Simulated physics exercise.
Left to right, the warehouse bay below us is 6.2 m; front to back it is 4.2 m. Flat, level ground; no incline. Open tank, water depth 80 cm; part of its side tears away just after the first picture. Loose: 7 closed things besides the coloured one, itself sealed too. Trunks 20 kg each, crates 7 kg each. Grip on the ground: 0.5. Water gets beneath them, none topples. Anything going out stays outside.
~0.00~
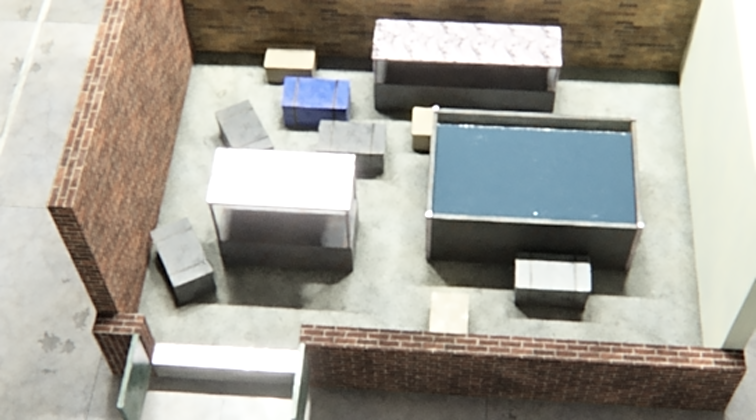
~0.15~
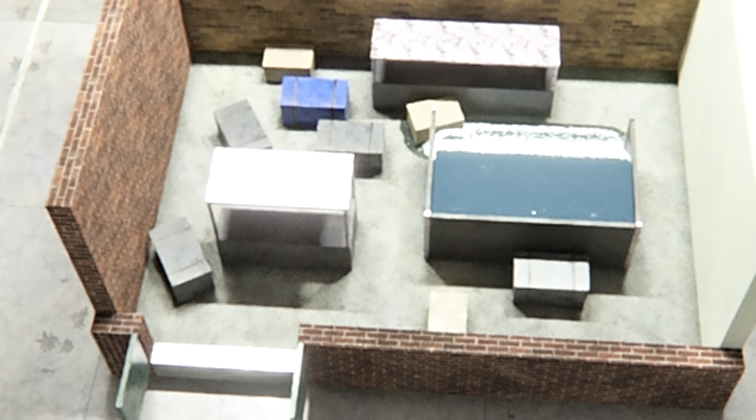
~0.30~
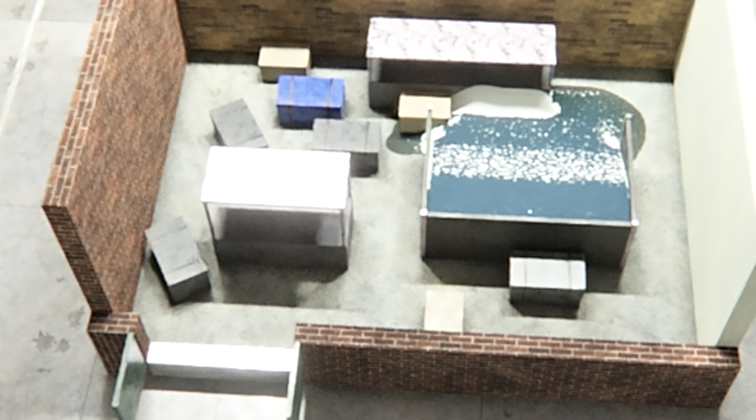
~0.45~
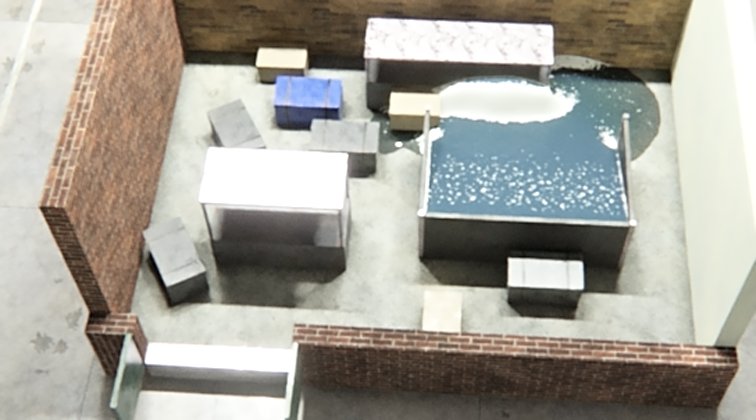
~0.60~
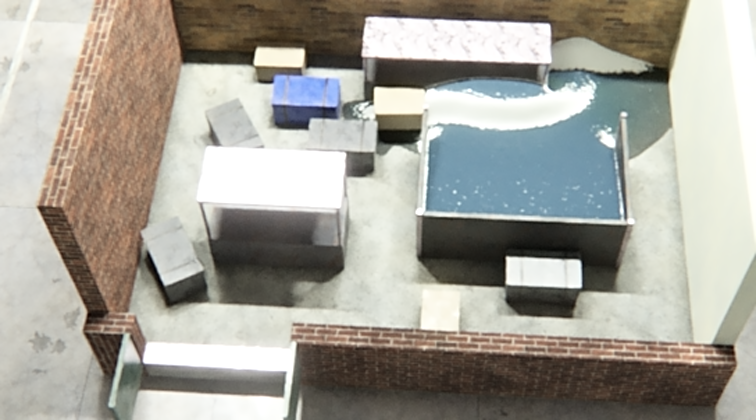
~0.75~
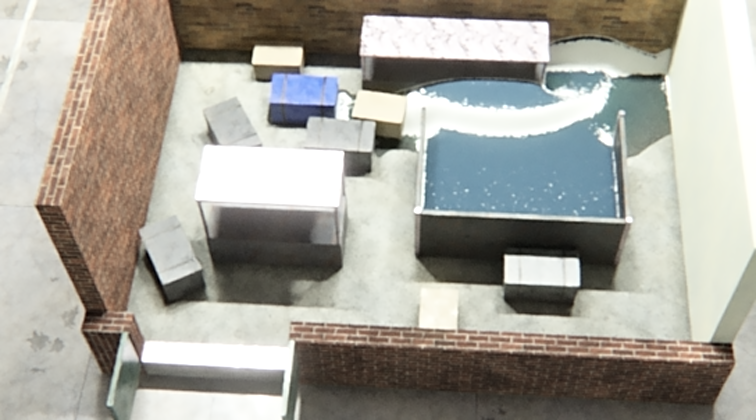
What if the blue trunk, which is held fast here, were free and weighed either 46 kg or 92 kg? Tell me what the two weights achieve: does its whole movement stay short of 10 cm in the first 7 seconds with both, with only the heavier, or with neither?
It passes at no setting.
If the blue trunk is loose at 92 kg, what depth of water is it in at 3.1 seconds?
Depth: Approx. 5 cm.
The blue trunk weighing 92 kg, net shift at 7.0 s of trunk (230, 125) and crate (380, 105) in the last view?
Put simply, 20 cm for the first and 350 cm for the second.
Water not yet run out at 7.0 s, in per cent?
Still held: Near 92 %.
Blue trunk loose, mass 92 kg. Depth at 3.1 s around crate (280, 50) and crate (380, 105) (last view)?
I'd put it at 15 cm and 7 cm respectively.
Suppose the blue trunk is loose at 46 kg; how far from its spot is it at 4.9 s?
Displacement near 80 cm.
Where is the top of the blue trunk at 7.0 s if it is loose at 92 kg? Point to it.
Estimated position: About (278, 87).
After 1.4 s the blue trunk would be 47 cm from its start with 46 kg and 15 cm from its start with 92 kg; 9 cm of water round it then.
After 3.1 s the blue trunk would be 118 cm from its start with 46 kg and 33 cm from its start with 92 kg; 5 cm of water round it then.
After 4.9 s the blue trunk would be 76 cm from its start with 46 kg and 32 cm from its start with 92 kg; 11 cm of water round it then.
After 7.0 s the blue trunk would be 79 cm from its start with 46 kg and 32 cm from its start with 92 kg; 11 cm of water round it then.
